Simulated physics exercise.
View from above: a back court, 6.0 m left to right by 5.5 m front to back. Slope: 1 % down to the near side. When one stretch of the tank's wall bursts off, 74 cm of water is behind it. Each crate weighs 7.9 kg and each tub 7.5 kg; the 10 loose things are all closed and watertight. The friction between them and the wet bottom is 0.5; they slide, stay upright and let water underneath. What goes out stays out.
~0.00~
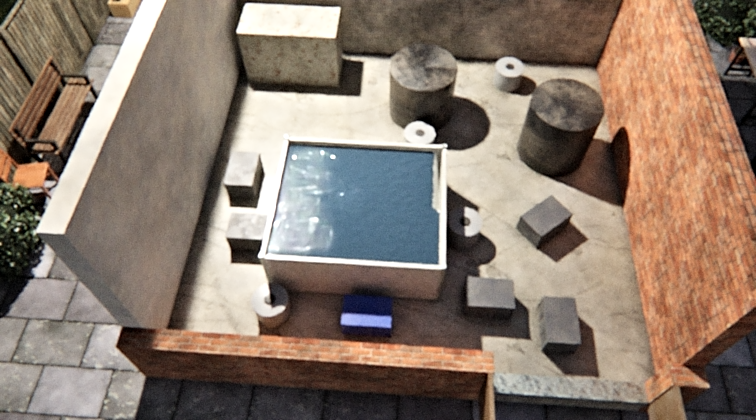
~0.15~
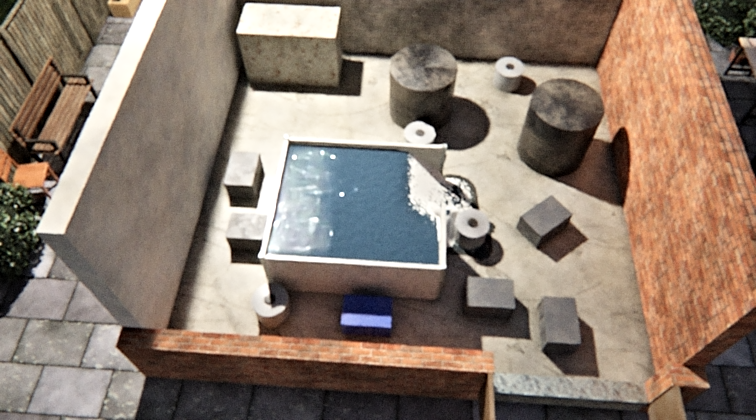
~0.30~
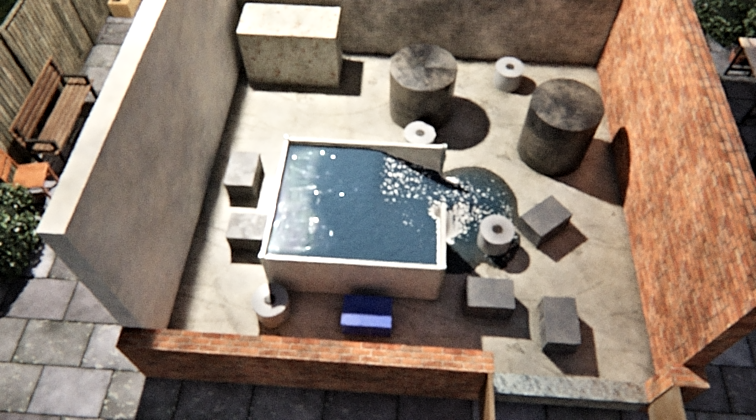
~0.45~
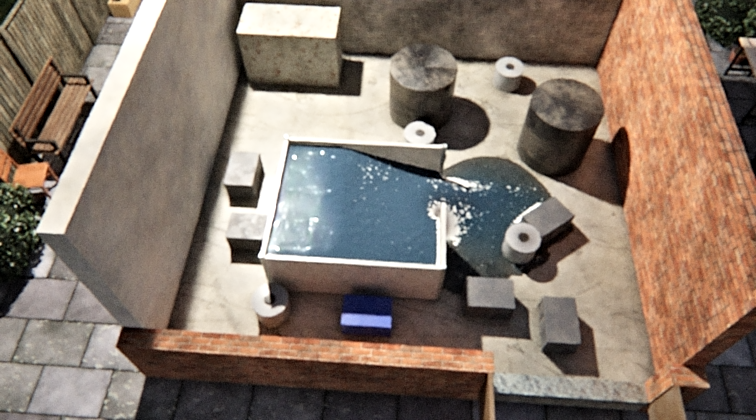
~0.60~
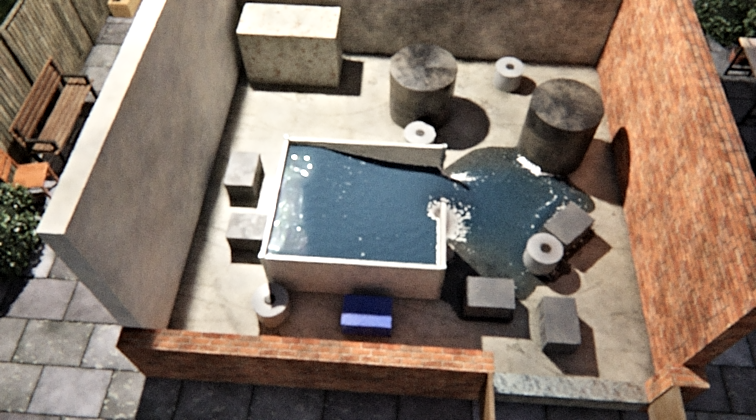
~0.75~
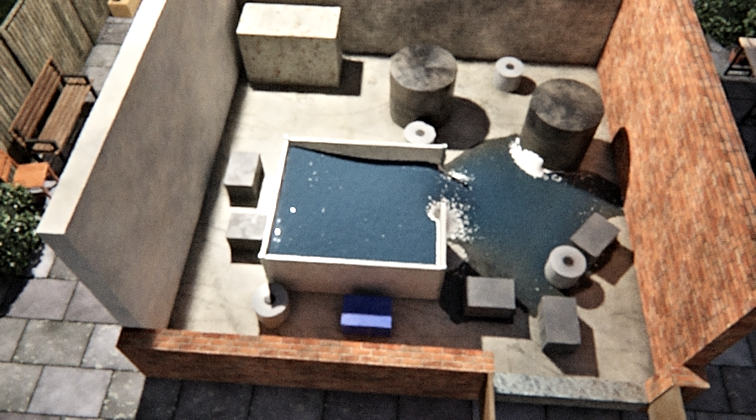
At the start, a square tank full of water stands in a walled court among grey blocks, cylinders and a blue crate. Part of its right wall bursts open and water pours out across the floor, pushing a small round drum rightward, then a grey block, while the blue crate stays put.
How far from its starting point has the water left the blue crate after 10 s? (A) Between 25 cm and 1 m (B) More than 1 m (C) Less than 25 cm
Less than 25 cm (C).
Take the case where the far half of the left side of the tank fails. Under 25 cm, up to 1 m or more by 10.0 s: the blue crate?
Had it gone that way, the blue crate would be borne far.
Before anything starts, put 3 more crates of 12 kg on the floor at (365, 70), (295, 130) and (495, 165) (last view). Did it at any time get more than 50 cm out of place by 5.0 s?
In turn: Less, under, past it.
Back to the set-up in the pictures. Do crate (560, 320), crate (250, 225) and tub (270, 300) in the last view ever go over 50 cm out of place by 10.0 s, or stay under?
First one went too far, second one went too far, third one stayed inside.
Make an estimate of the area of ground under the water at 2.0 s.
Around 15 m2 of it.
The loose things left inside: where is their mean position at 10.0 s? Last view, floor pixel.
Mean position approx. (346, 264).
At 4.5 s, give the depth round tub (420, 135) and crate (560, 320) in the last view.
Roughly 0 and 3 cm.
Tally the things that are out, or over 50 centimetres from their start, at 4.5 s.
By my tally, 4.
After 2.0 s the blue crate is near (367, 310), 0.0 m from its start, aground; 0 of 10 are out; 1 afloat.
After 4.5 s the blue crate is near (367, 310), 0.0 m from its start, aground; 2 of 10 are out; 1 afloat.
After 7.0 s the blue crate is near (367, 310), 0.0 m from its start, aground; 2 of 10 are out; 1 afloat.
After 10.0 s the blue crate is near (367, 310), 0.0 m from its start, aground; 2 of 10 are out; 3 afloat.
